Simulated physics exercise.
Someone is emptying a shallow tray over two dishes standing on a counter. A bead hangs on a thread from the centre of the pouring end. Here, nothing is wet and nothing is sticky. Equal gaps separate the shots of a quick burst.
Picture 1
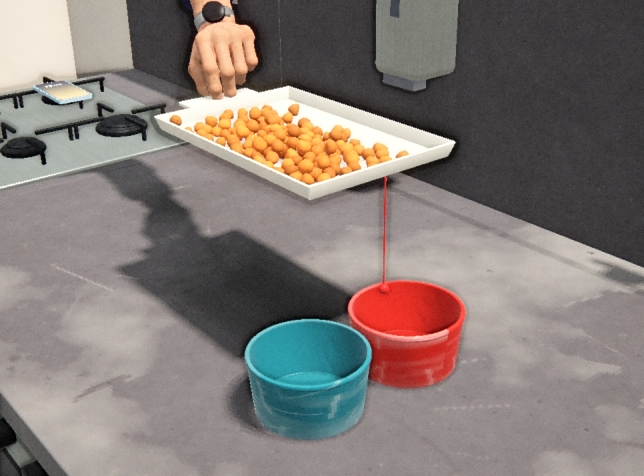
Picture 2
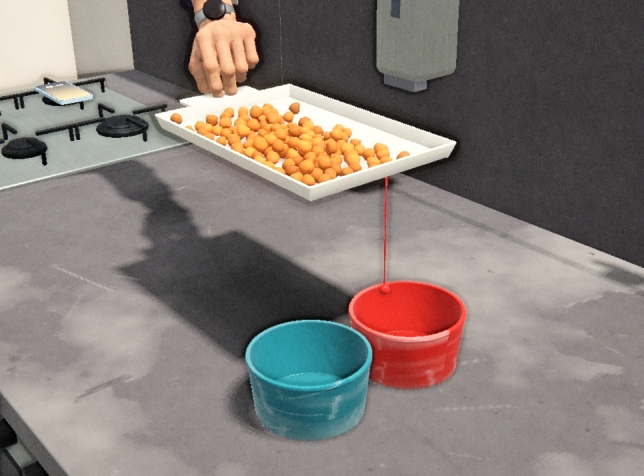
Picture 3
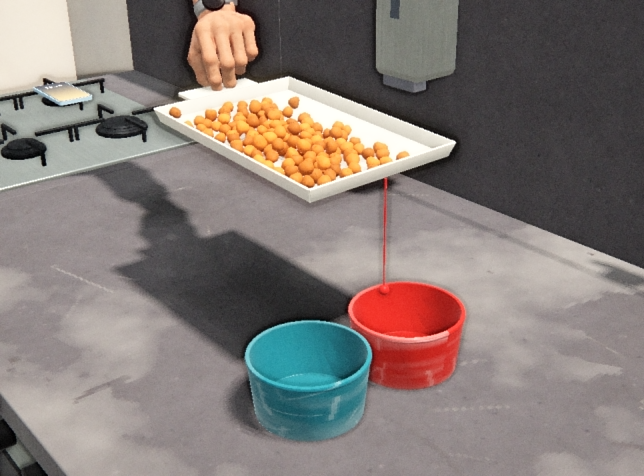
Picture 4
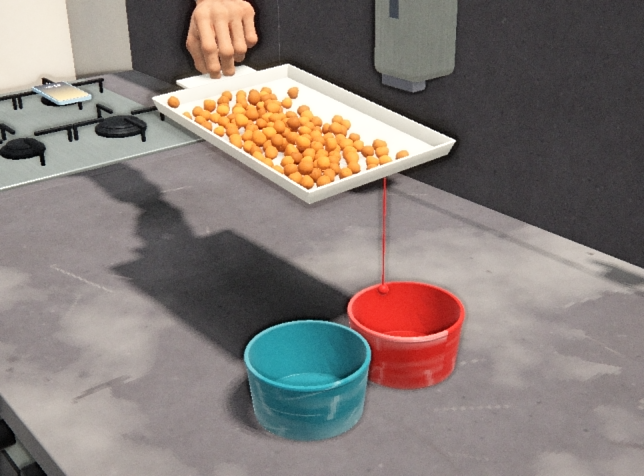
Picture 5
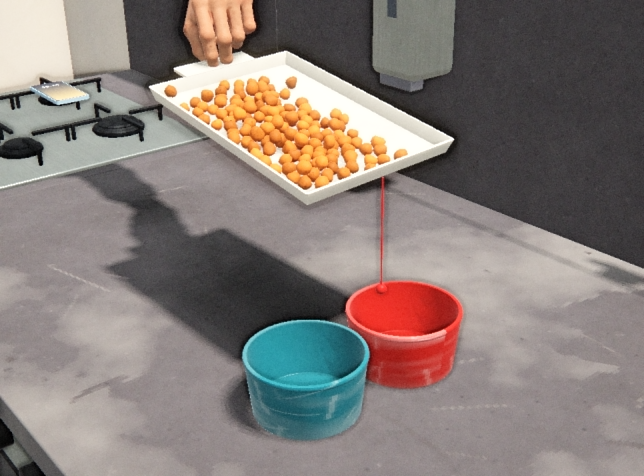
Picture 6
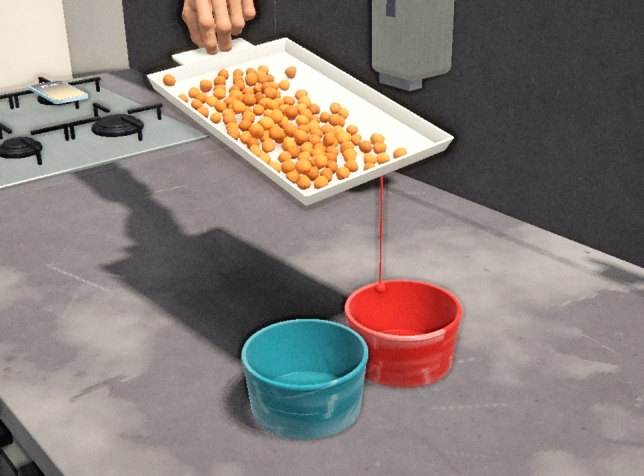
A hand slowly raising the back of a white tray of orange coated peanuts above teal and red dishes on a counter.
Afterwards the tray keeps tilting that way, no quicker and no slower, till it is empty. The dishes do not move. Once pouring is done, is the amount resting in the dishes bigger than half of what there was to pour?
Yes. The catch is a majority of the load.
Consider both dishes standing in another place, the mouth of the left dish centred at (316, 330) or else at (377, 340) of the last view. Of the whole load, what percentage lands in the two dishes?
In turn 40 and 60 in a hundred.
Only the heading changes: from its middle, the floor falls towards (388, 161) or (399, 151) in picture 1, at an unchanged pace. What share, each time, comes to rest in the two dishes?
In turn some 30 and 30 per cent.
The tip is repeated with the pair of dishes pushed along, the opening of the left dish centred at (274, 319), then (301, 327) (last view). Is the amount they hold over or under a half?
Earlier try a minority share, later try a minority share.
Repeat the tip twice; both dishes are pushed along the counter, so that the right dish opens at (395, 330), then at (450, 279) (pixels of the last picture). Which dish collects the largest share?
Well, the right-side one at the first spot and the left-side one at the second.
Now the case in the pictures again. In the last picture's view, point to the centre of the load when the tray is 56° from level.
The load is centred about (317, 119).
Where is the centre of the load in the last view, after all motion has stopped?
Last view, centre at rest - approx. (347, 392).
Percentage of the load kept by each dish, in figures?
For the left dish some 50 %, for the right dish some 20 %.
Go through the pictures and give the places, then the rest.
The first picture shows corners of the pouring end at (310, 184) and (448, 142), level; middle of the load at (286, 142), coated peanuts; left dish at (347, 401); right dish at (446, 352); bead on its thread at (384, 289).
The second picture shows corners of the pouring end at (311, 185) and (449, 142), level; middle of the load at (287, 142).
The third picture shows corners of the pouring end at (310, 187) and (449, 142), tipped barely, lowest at the left corner; middle of the load at (286, 139).
The fourth picture shows corners of the pouring end at (310, 188) and (448, 140), tipped a little, lowest at the left corner; middle of the load at (285, 134).
The fifth picture shows corners of the pouring end at (308, 190) and (447, 138), tipped a little, lowest at the left corner; middle of the load at (283, 128).
The sixth picture shows corners of the pouring end at (307, 191) and (446, 137), tipped a little, lowest at the left corner; middle of the load at (283, 122); left dish at (344, 401); right dish at (442, 351).
Soon after the last picture, tray tipped steeply; nearly all on the tray; a stray few outside both; a small part in the air.
A little later, tray tipped right over; about two thirds on the tray; a small part in the left dish; a small part in the right dish; a stray few outside both; about a quarter in the air.
Later still, tray tipped past a quarter turn; about half in the left dish; about a quarter in the right dish; about a quarter outside both; a stray few in the air.
At rest, tray tipped past a quarter turn; about half in the left dish; about a quarter in the right dish; about a quarter outside both; a stray few in the air.
